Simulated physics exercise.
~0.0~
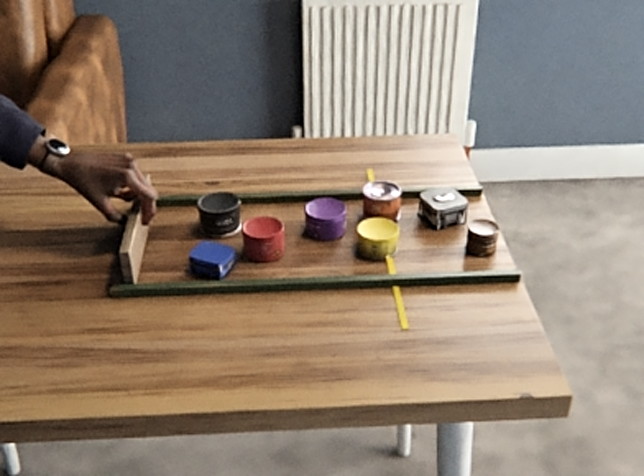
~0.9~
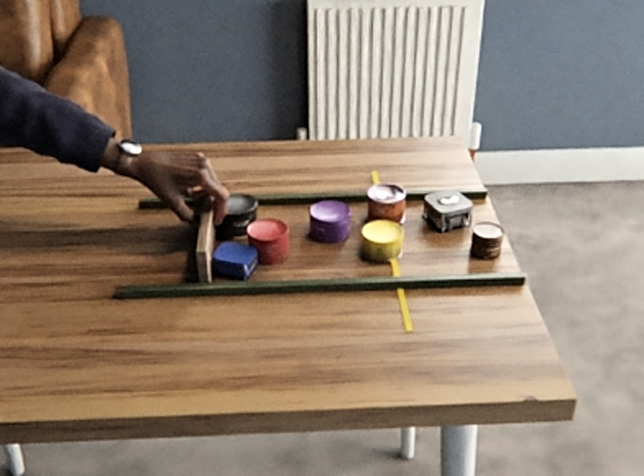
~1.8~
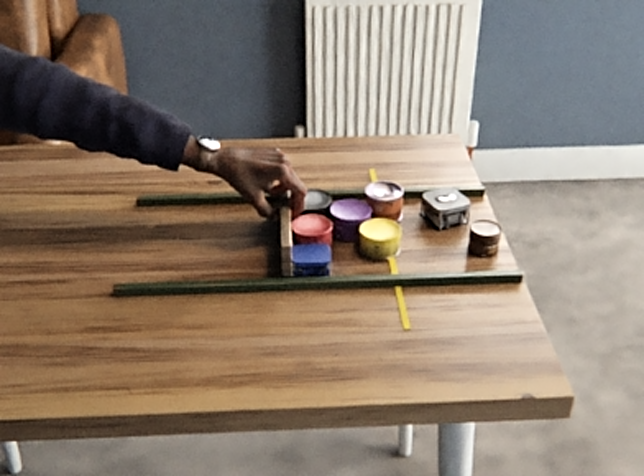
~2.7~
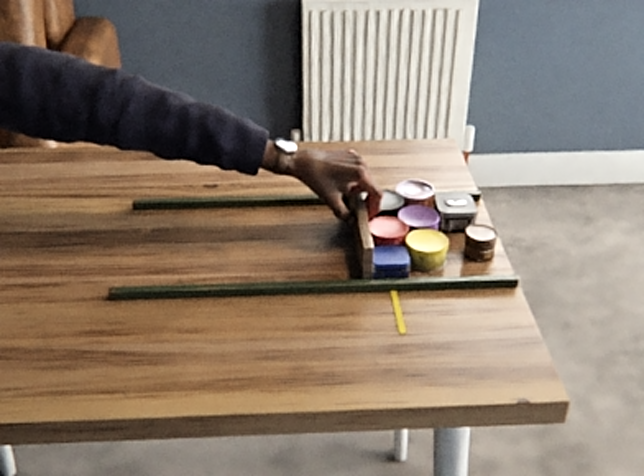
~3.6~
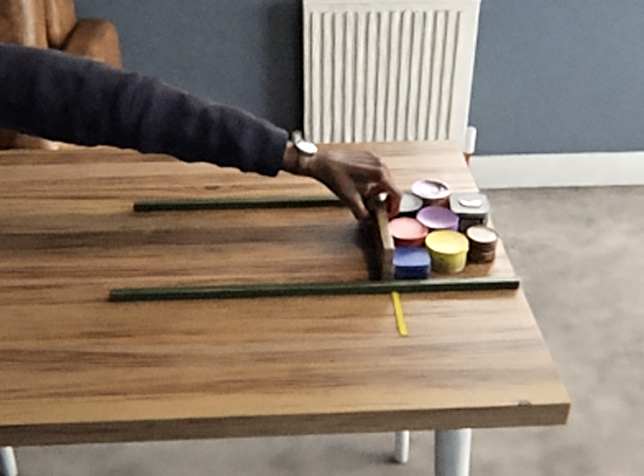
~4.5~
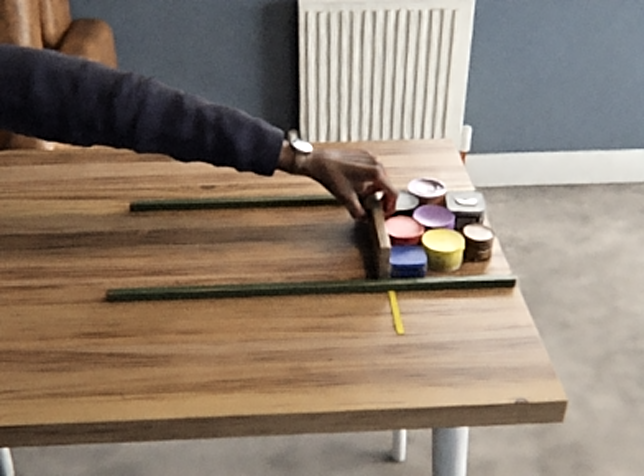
Hand pushing an upright board rightward between two rails, bunching eight small tubs and tins near the table's edge, none falling.
